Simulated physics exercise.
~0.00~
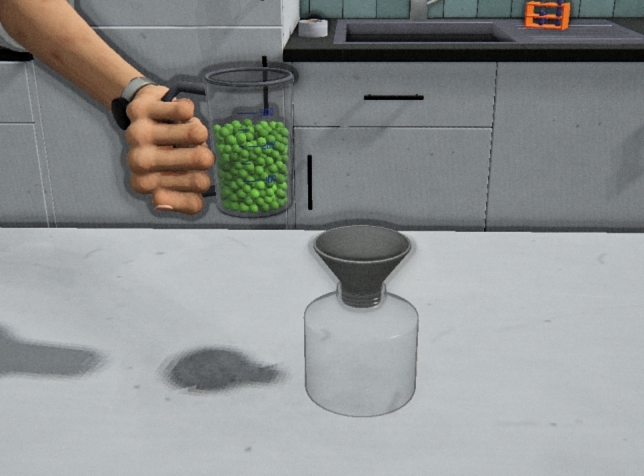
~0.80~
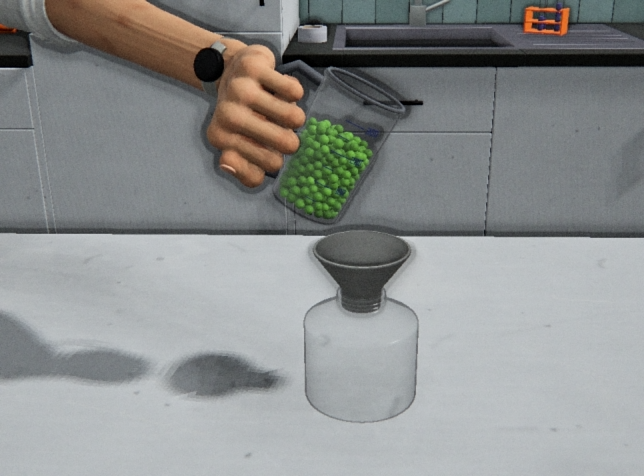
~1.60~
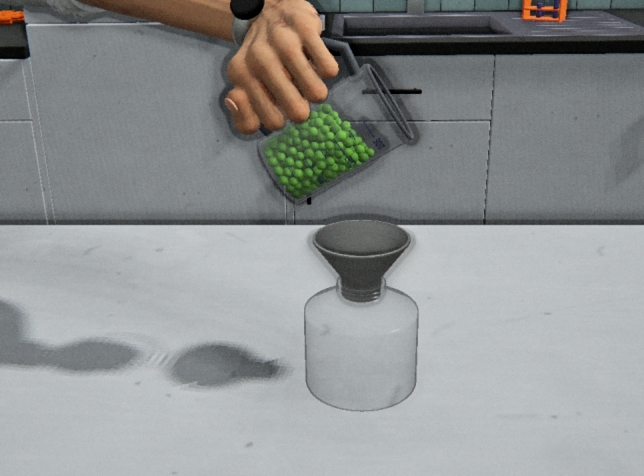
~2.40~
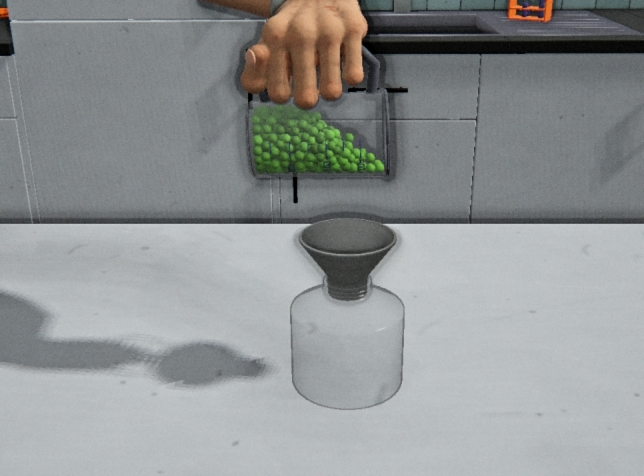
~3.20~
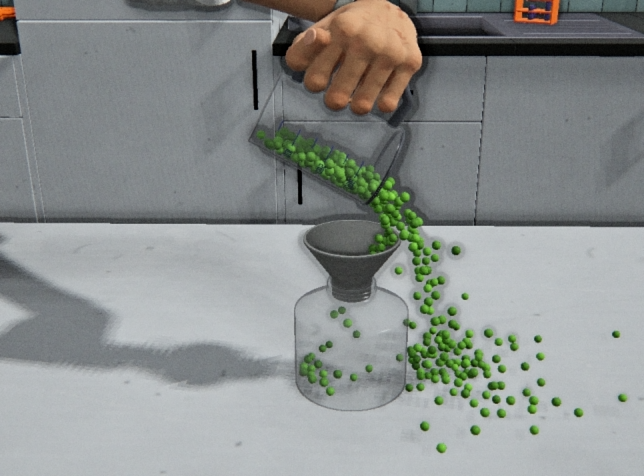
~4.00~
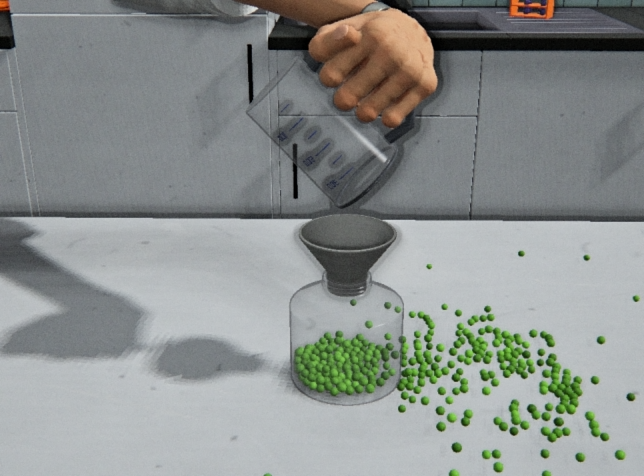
To begin with, a hand holds a see-through cup of green peas upright by its handle, up and to the left of a clear jar topped with a dark funnel. The hand carries the cup to the right and tips it further and further, until it lies on its side with the peas still inside. As the rim dips lower, peas stream out, some dropping through the funnel while many miss it and scatter across the pale counter to the right. Finally the cup is turned over and empty, with some peas heaped in the jar and most spilt outside it.
